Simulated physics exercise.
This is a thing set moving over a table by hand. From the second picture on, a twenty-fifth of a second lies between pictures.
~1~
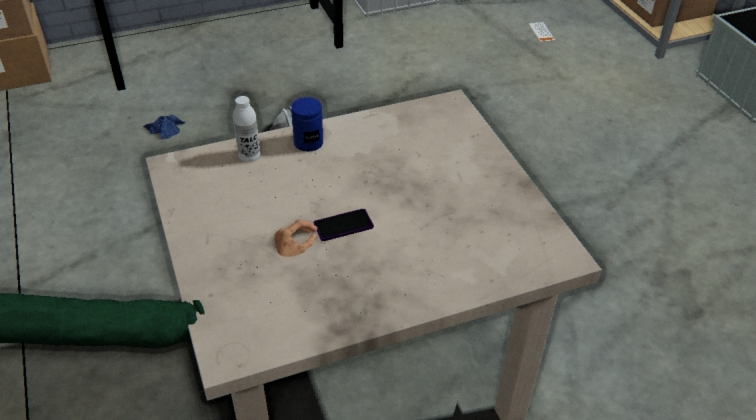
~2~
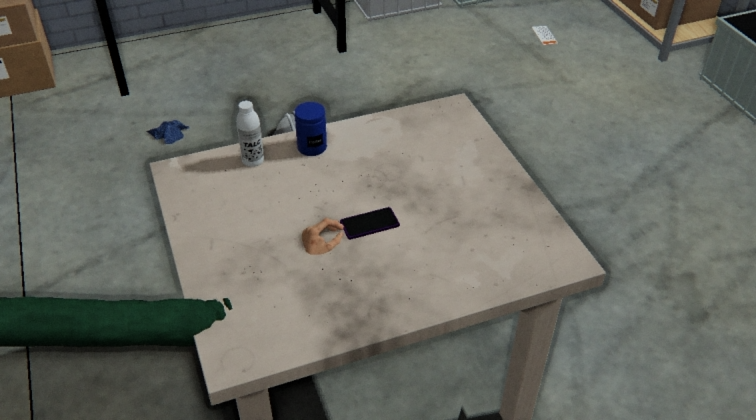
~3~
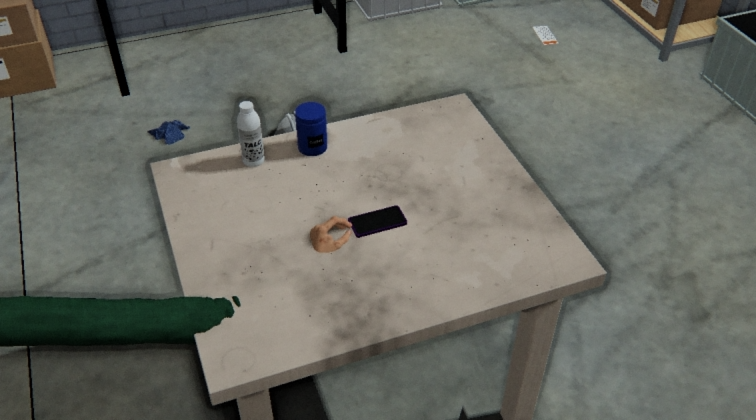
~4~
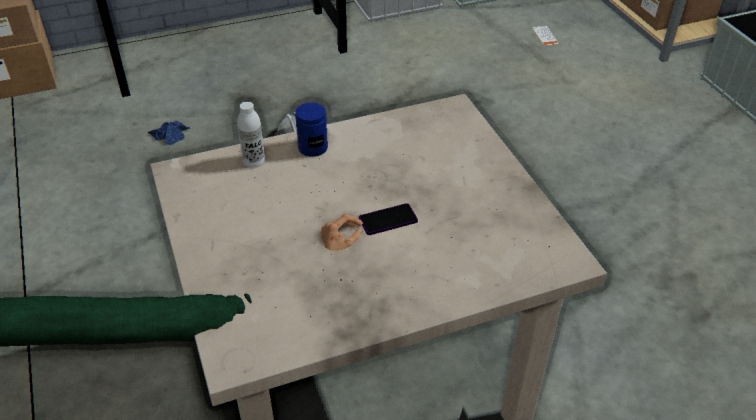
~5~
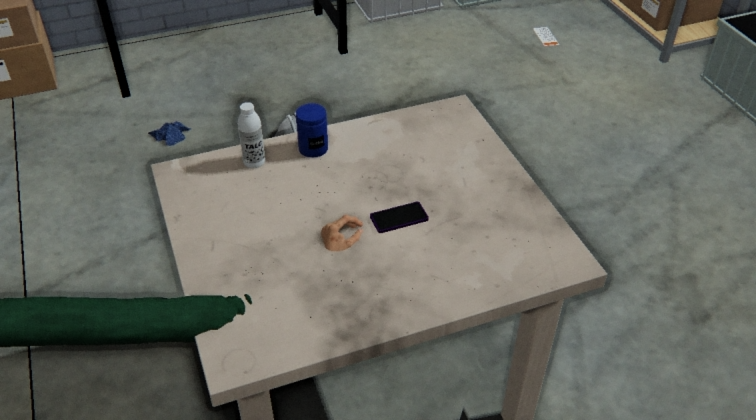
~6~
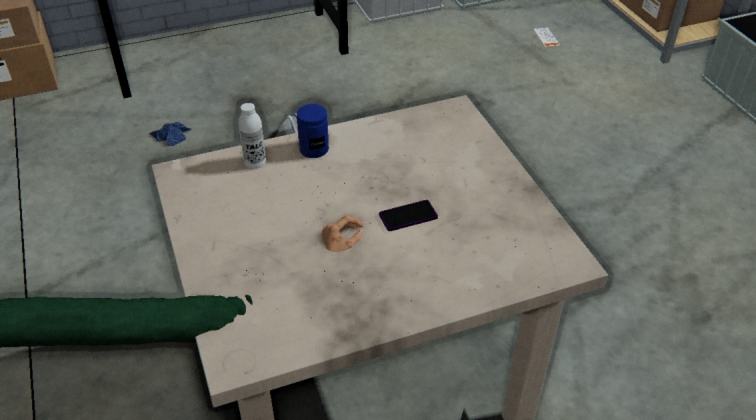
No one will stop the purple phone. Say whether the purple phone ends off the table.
The purple phone remains on top.
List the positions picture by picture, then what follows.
In the first picture, under the hand; purple phone (344, 225).
In the second picture, under the hand; purple phone (370, 223).
In the third picture, under the hand; purple phone (378, 221).
In the fourth picture, purple phone (388, 219).
In the fifth picture, purple phone (399, 217) displaced a little.
In the sixth picture, purple phone (409, 215) displaced a little.
Then, 0.10 s past the last view, purple phone displaced about its own width near (421, 212).
Then, 0.20 s past the last view, purple phone displaced about its own width near (423, 211).
Finally, moved from the start, purple phone. Final places as the last picture's camera would see them, purple phone near (423, 211).
